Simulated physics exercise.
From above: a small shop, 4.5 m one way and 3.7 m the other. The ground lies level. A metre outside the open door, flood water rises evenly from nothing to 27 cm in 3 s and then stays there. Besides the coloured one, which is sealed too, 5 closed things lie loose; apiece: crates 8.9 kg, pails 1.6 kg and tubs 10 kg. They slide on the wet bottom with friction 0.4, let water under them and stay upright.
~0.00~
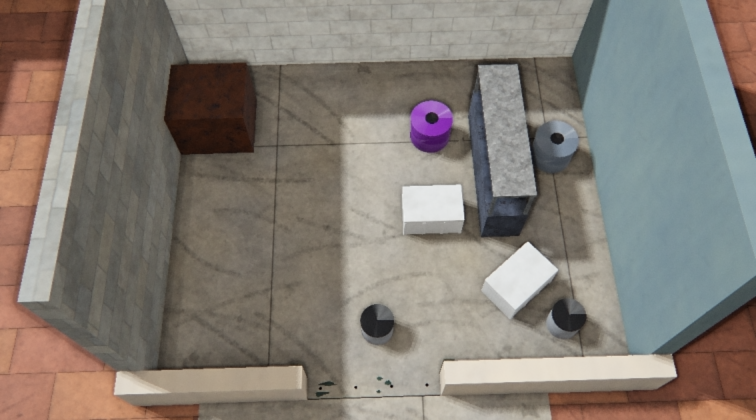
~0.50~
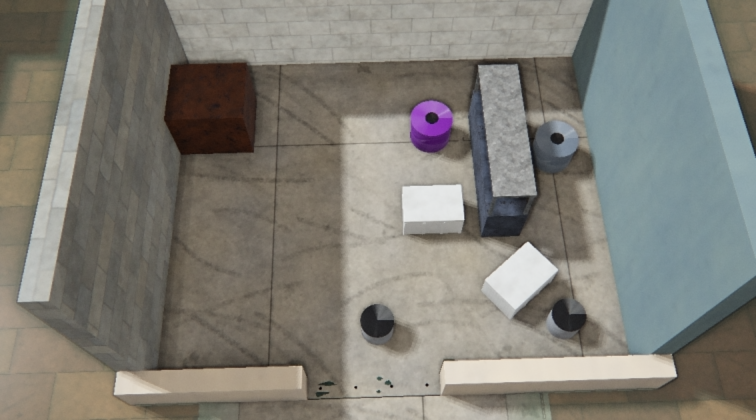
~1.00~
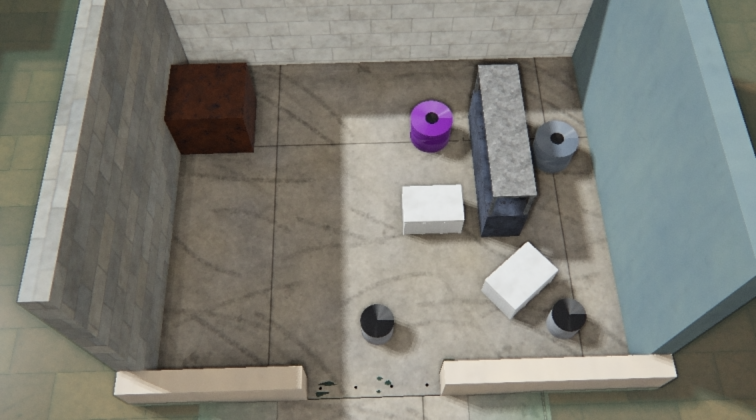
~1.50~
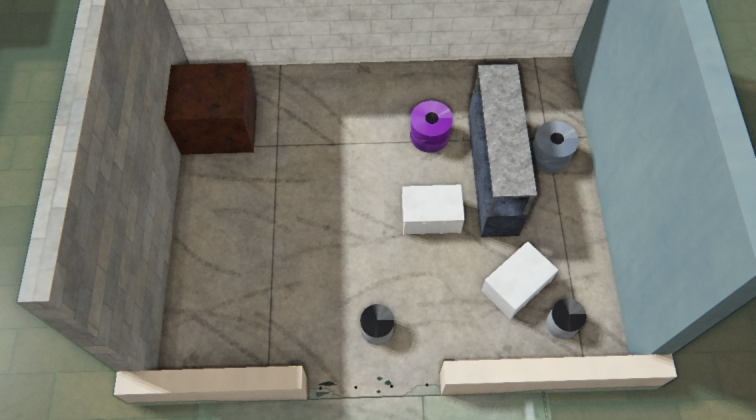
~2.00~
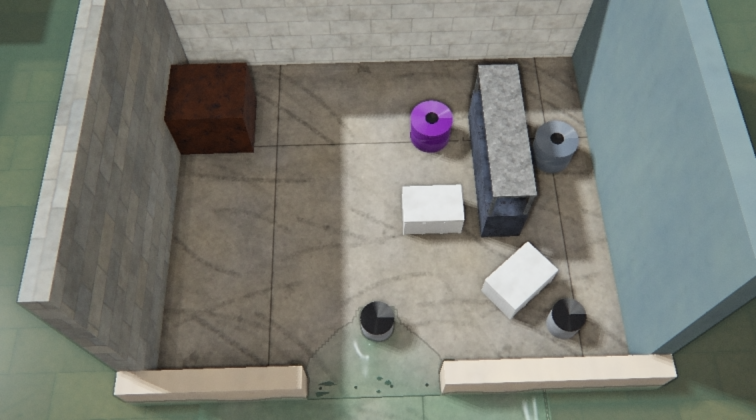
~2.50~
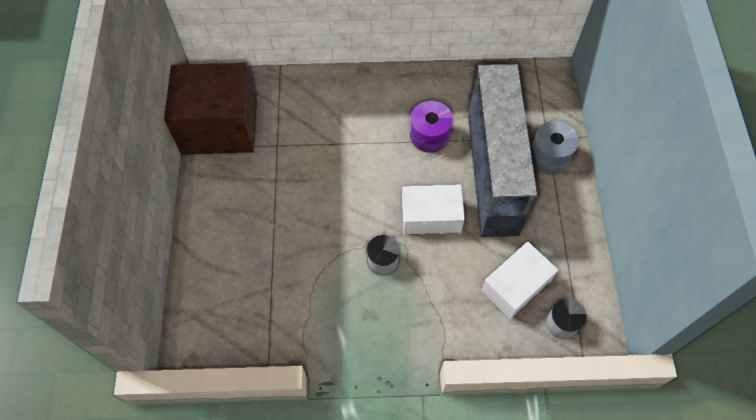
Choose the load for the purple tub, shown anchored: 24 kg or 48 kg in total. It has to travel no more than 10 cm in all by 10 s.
I expect that only the larger load is enough.
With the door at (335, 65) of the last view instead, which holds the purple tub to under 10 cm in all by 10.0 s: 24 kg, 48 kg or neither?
In that case the lower weight is enough.
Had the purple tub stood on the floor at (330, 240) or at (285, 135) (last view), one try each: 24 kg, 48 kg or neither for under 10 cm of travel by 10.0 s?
In turn: Only the larger holds; it takes the larger.
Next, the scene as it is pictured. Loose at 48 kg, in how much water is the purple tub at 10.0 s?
Roughly 15 cm.
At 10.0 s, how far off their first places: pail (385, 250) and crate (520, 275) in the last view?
In turn: 300 cm, 60 cm.
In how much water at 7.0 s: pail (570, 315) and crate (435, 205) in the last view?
About 2 and 15 cm.
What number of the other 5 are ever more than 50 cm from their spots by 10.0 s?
5 of them.
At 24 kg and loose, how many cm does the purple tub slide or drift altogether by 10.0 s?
Some 120 cm in all.
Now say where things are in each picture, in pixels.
The purple tub at (432, 118), on the bottom; water covers 0.0 m2; 0 of 6 have shifted, in the first frame.
The purple tub at (432, 118) rests on the ground; water covers 0.0 m2; 0 of 6 have shifted, in the second frame.
The purple tub at (432, 118), on the bottom; water covers 0.0 m2; 0 of 6 have shifted, in the third frame.
The purple tub at (432, 118) rests on the ground; water covers 0.0 m2; 0 of 6 have shifted, in the fourth frame.
The purple tub at (432, 118), on the bottom; water covers 0.4 m2; 0 of 6 have shifted, in the fifth frame.
The purple tub at (432, 118), on the bottom; water covers 1.4 m2; 1 of 6 have shifted, in the sixth frame.
After 3.5 s the purple tub would be 0 cm from its start with 24 kg and 0 cm from its start with 48 kg; 0 cm of water round it then.
After 4.5 s the purple tub would be 5 cm from its start with 24 kg and 0 cm from its start with 48 kg; 9 cm of water round it then.
After 7.0 s the purple tub would be 45 cm from its start with 24 kg and 0 cm from its start with 48 kg; 12 cm of water round it then.
After 10.0 s the purple tub would be 85 cm from its start with 24 kg and 0 cm from its start with 48 kg; 15 cm of water round it then.
